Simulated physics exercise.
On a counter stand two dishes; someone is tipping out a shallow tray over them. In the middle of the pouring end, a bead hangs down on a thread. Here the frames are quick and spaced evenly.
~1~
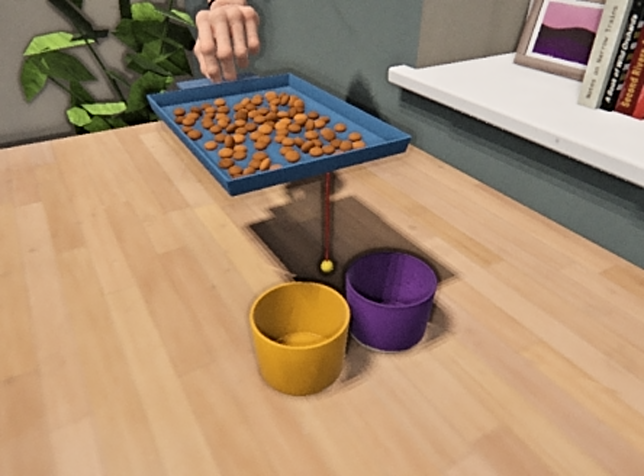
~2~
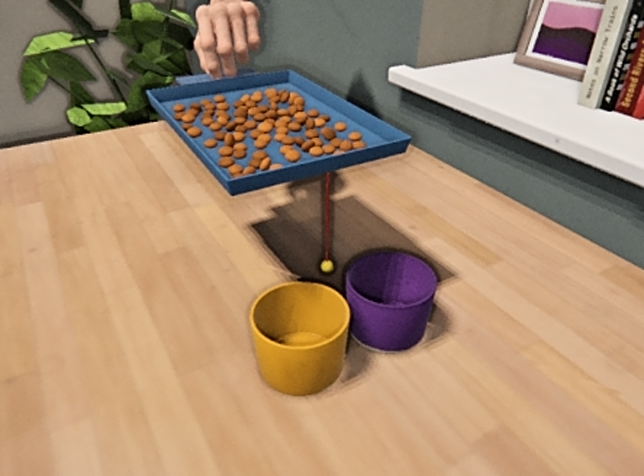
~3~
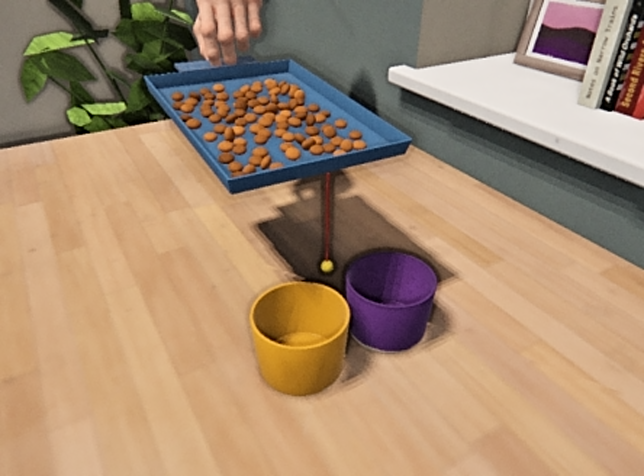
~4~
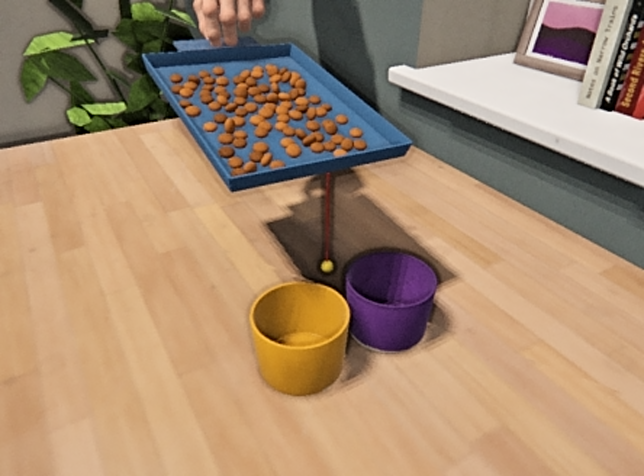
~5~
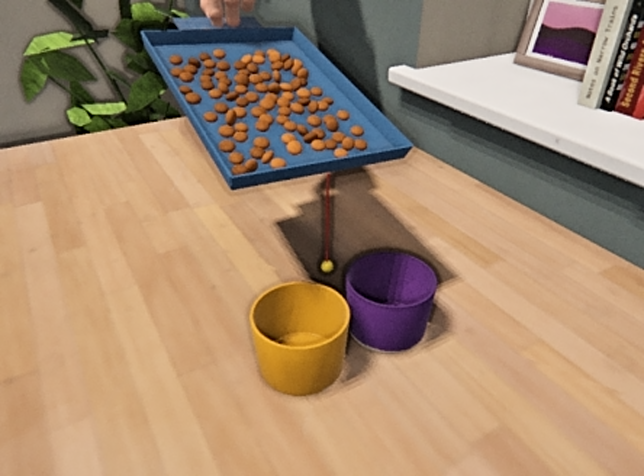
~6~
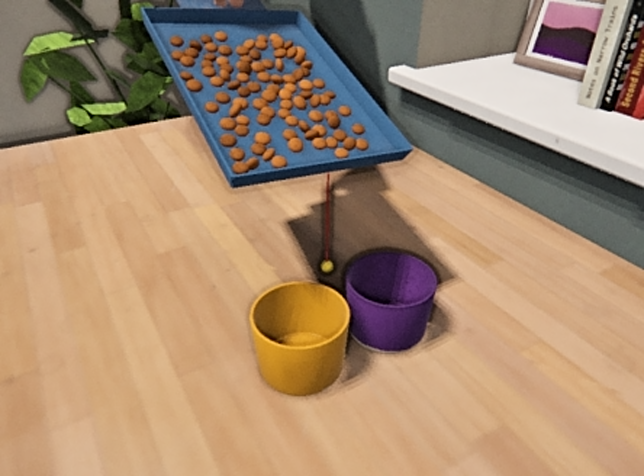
A hand raising the back of a blue tray of small brown pieces, tilting it steeper above yellow and purple dishes.
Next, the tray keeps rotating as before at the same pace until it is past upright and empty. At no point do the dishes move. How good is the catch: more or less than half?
Mostly kept.
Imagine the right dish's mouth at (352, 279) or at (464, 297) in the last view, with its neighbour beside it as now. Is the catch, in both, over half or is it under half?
In the first position a minority, in the second a minority.
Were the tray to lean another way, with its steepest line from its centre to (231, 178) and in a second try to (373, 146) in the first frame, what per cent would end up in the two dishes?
Near 40 % and, after that, 60 %.
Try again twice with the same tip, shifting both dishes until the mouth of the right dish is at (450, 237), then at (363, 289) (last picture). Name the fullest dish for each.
It comes out as the dish further left in the first try and the dish further right in the second.
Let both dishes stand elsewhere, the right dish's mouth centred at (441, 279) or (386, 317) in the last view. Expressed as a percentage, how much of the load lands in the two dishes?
The first try gives 70 per cent, the second 30 per cent.
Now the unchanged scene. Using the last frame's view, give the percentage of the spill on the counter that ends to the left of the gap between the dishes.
About 10 percent of the spill.
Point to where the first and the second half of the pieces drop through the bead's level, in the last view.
(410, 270), then (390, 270).
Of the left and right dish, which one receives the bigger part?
Noted: Right of the pair.
Shortly afterwards, tray tipped steeply; all but a few on the tray; a little in the air.
Next, tray tipped past a quarter turn; near a quarter on the tray; only a few in the left dish; near a third in the right dish; a little outside both; near a quarter in the air.
Some moments later, tray tipped past a quarter turn; a little in the left dish; near two thirds in the right dish; near a quarter outside both; only a few in the air.
In the end, tray tipped past a quarter turn; a little in the left dish; near two thirds in the right dish; near a quarter outside both; only a few in the air.
